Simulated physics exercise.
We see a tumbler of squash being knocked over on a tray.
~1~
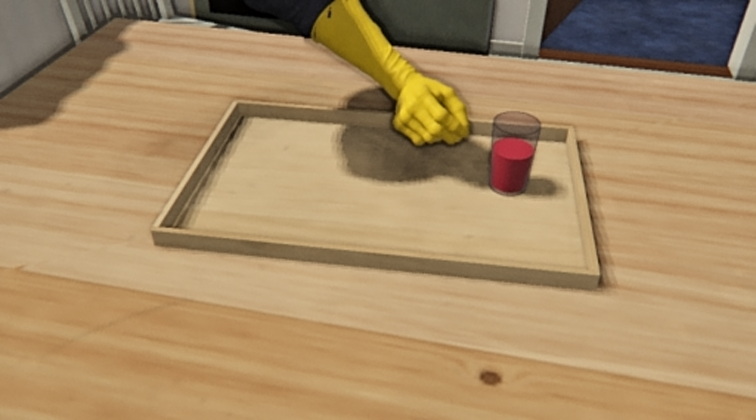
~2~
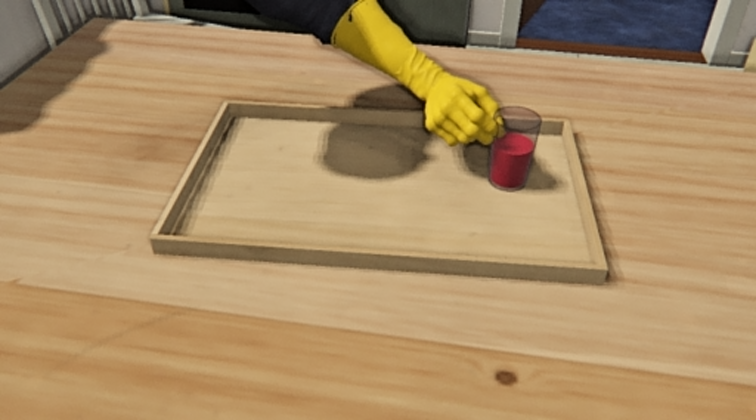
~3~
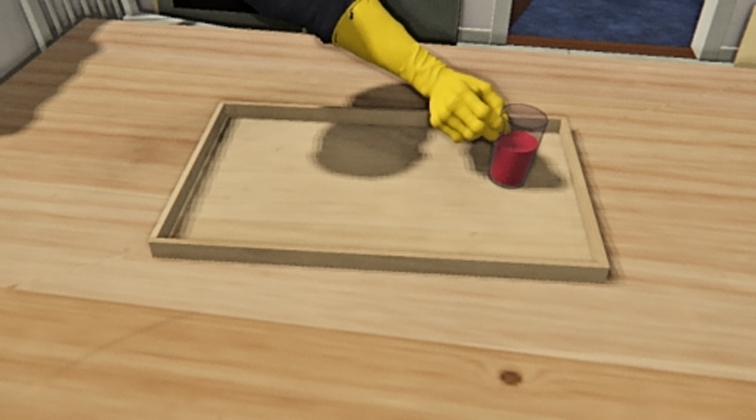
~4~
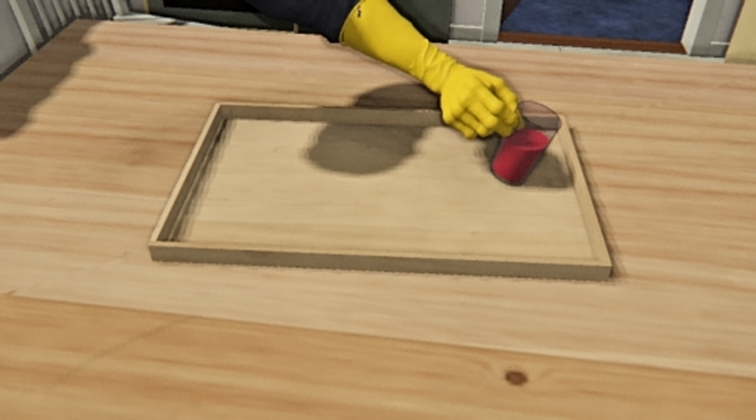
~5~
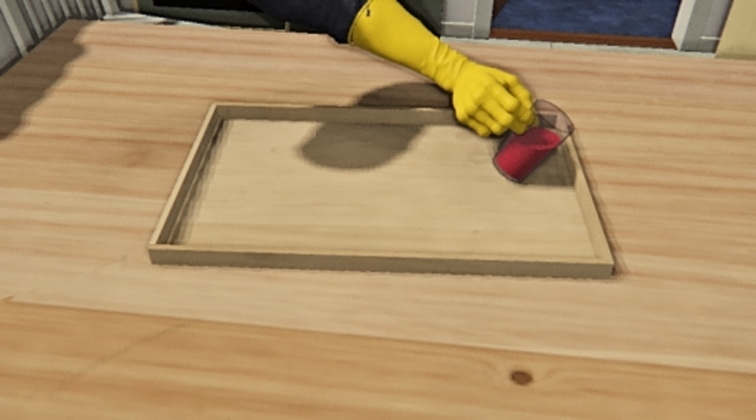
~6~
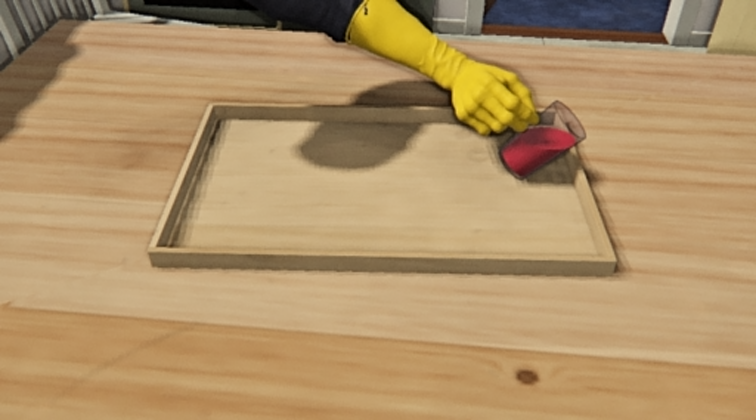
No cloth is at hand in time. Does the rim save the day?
In the end it gets out on to the top.
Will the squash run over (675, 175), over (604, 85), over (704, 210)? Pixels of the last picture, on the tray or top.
The first is in the puddle; the next not reached; the last reached.
Next, the tumbler lies across the rim; the puddle covers about as much as a plate; the table is getting wet.
After that, the puddle covers about as much as a tray; the table is getting wet.
Finally, the puddle covers about as much as a tray; the table is getting wet.
